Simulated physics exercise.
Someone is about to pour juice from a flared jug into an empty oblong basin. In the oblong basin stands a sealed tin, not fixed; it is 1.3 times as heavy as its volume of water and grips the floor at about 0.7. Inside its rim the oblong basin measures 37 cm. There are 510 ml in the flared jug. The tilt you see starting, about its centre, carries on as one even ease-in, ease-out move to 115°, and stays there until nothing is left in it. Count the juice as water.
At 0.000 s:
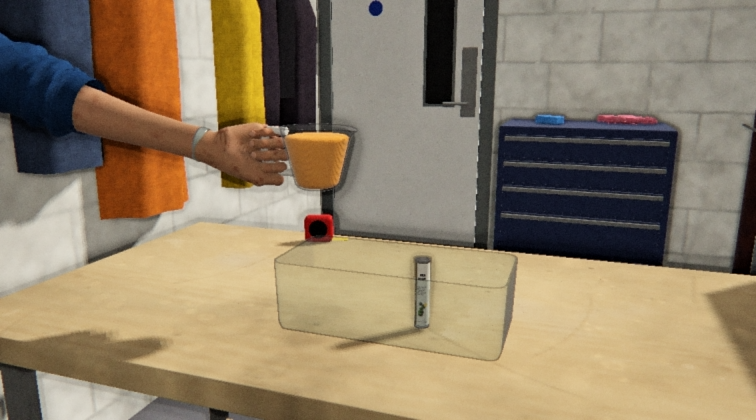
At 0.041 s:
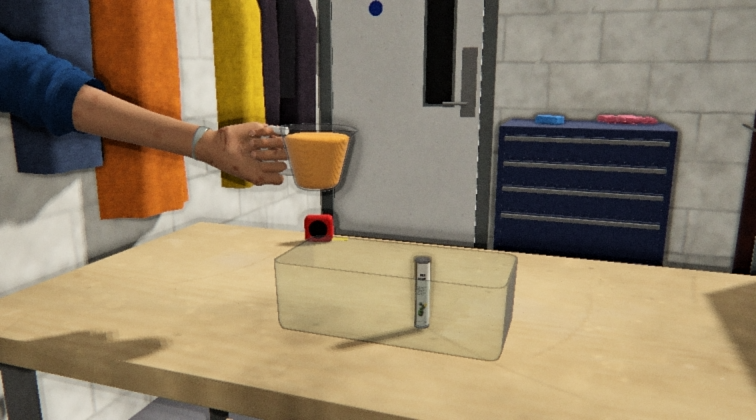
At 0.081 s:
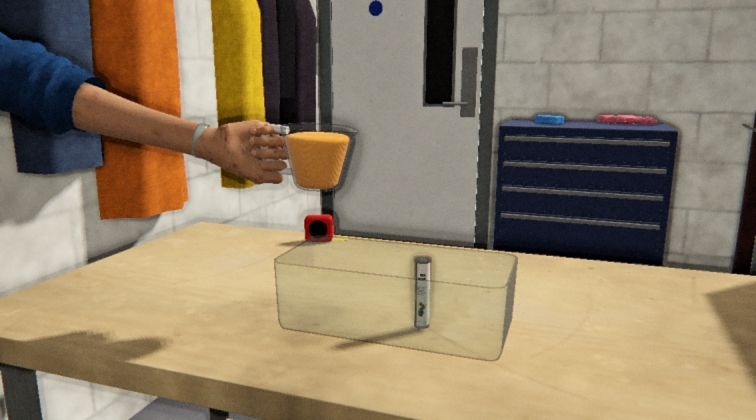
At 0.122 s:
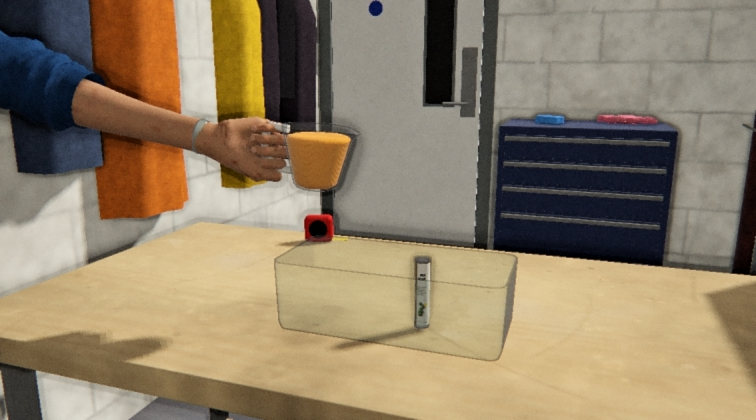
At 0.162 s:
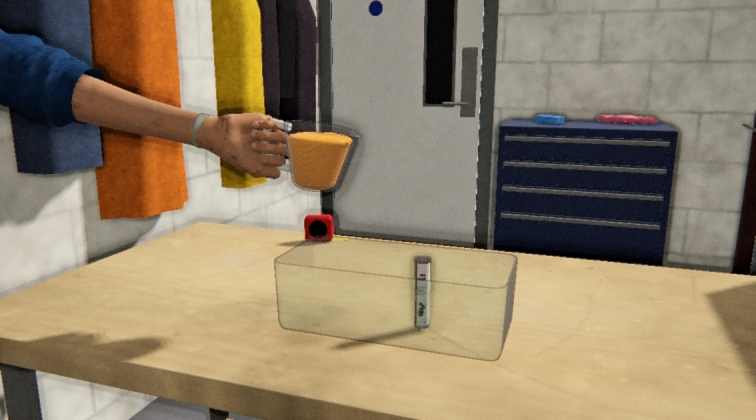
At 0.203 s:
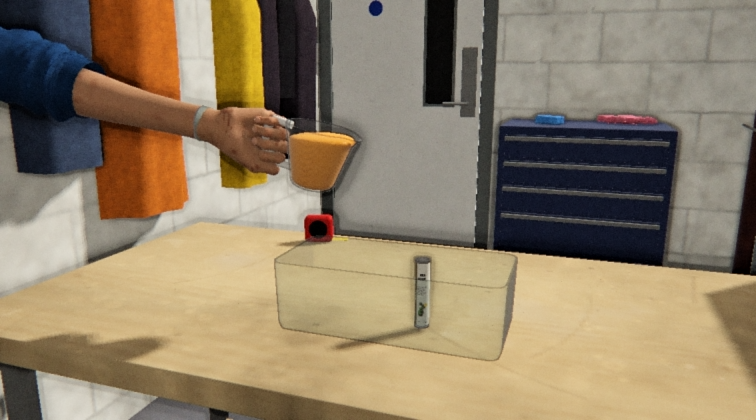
In a workshop with hanging garments and a blue drawer cabinet, a hand holds a flared jug of orange juice above a clear oblong basin on a wooden table, then gradually tilts the jug slightly to the right.
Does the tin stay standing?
It keeps standing.
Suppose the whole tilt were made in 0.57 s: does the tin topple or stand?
The tin stays up.
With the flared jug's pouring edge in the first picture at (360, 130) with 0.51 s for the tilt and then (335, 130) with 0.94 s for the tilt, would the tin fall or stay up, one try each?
First it remains upright; then it keeps standing.
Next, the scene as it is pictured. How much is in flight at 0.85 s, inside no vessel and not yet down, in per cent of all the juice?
About 10 per cent.
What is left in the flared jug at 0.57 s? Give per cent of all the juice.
Near 56 in a hundred.
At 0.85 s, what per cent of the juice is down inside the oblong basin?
Near 88 in a hundred.
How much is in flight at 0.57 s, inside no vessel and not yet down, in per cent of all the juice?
Some 32 per cent.
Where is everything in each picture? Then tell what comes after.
In the first frame, it leans 0°; its right rim is at (358, 130); the juice meets the walls at (289, 135) and (349, 138); the oblong basin's rim runs from (295, 248) to (512, 272); the tin's top is at (423, 262).
In the second frame, it leans 1°; its right rim is at (358, 130); the juice meets the walls at (290, 135) and (349, 138).
In the third frame, it leans 2°; its right rim is at (359, 131); the juice meets the walls at (290, 135) and (349, 139).
In the fourth frame, it leans 5°; its right rim is at (360, 134); the juice meets the walls at (292, 134) and (350, 139).
In the fifth frame, it leans 8°; its right rim is at (361, 137); the juice meets the walls at (292, 134) and (352, 140).
In the sixth frame, it leans 13°; its right rim is at (363, 141); the juice meets the walls at (294, 135) and (355, 141).
By 0.57 s the tilt is 77° and 55 per cent is still to pour; the tin stands where it began.
By 0.85 s the tilt is 112° and 3 per cent is still to pour; the tin stands where it began.
By 1.13 s the tilt is 115° and 0 per cent is still to pour; the tin stands where it began.
By 1.44 s the tilt is 115° and 0 per cent is still to pour; the tin stands where it began.
At rest the tin stands where it began.
